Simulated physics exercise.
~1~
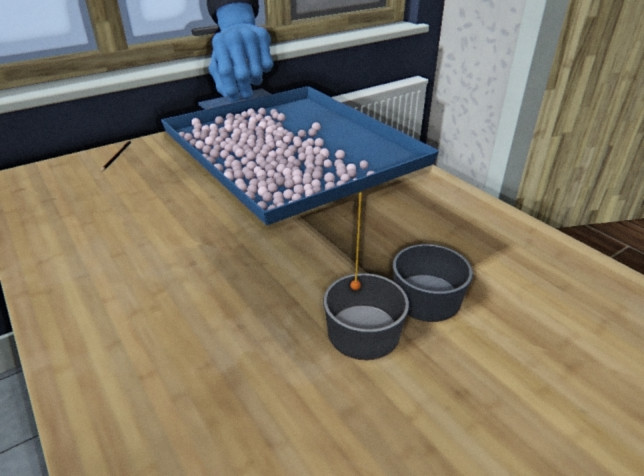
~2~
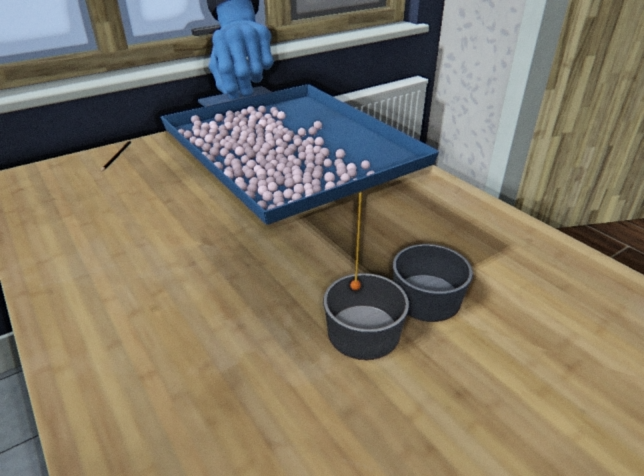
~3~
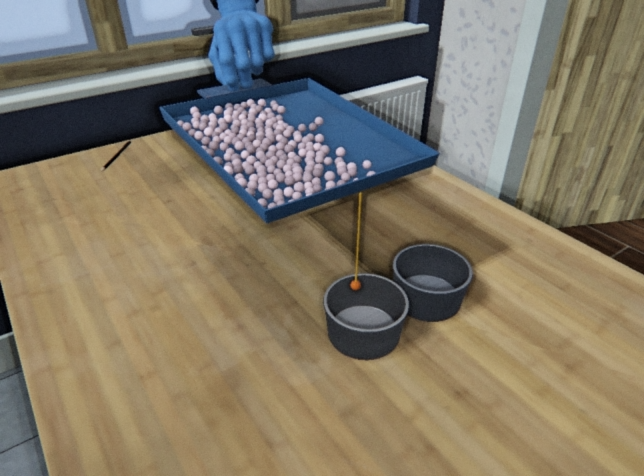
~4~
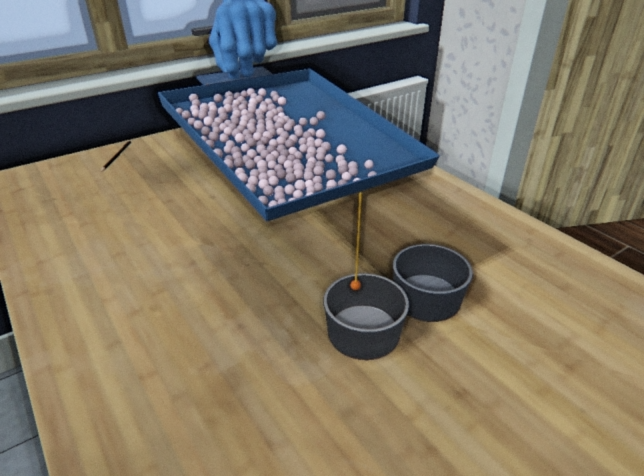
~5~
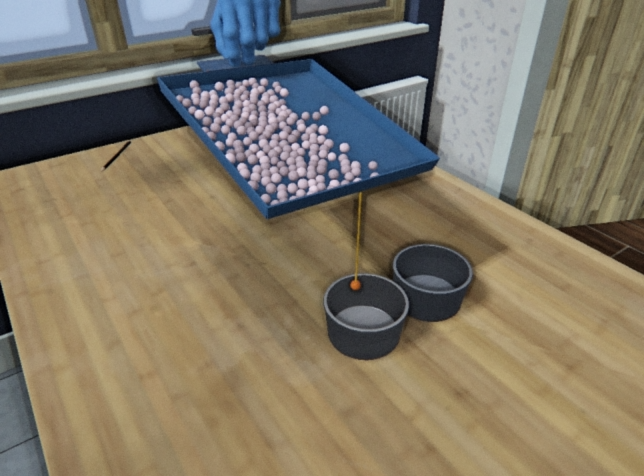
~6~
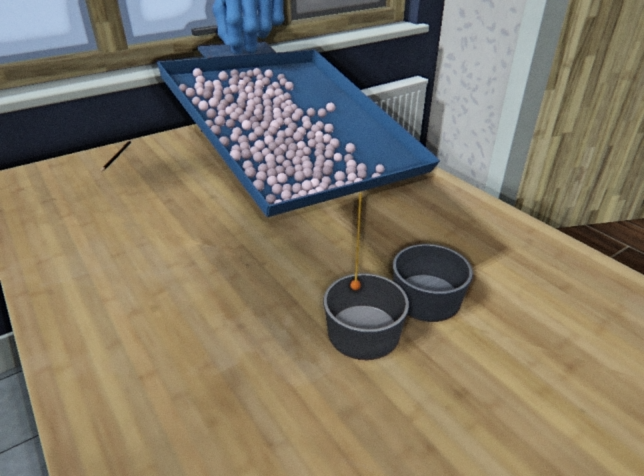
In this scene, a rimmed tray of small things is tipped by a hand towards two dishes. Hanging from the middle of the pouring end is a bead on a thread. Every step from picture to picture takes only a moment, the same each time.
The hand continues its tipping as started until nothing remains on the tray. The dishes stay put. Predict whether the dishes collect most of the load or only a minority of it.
The greater share ends up in the dishes.
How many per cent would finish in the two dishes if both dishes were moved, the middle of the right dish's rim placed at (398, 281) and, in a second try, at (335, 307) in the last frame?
You'd get 40 in a hundred first and 0 in a hundred after that.
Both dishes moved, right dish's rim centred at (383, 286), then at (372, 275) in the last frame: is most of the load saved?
The first time it's lower than half, the second time lower than half.
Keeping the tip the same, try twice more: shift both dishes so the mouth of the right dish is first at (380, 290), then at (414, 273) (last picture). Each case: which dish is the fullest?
Result, first place: The righthand one; second place: The righthand one.
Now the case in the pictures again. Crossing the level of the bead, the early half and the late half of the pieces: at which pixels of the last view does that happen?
First close to (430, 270), next close to (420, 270).
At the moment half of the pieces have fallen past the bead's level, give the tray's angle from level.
The angle is around 90°.
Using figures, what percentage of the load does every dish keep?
Left dish: 10 %, right dish: 60 %.
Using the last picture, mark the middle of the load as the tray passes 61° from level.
Somewhere near pixel (378, 159).
Just after the last frame, tray tipped steeply; almost all on the tray; just a few in the left dish; about a tenth in the right dish; just a few in the air.
A moment on, tray tipped past a quarter turn; about a tenth on the tray; about a tenth in the left dish; roughly half in the right dish; roughly a quarter outside both; about a tenth in the air.
Further on, tray tipped past a quarter turn; about a tenth in the left dish; roughly half in the right dish; roughly a quarter outside both.
When it is over, tray tipped past a quarter turn; about a tenth in the left dish; roughly half in the right dish; roughly a quarter outside both.
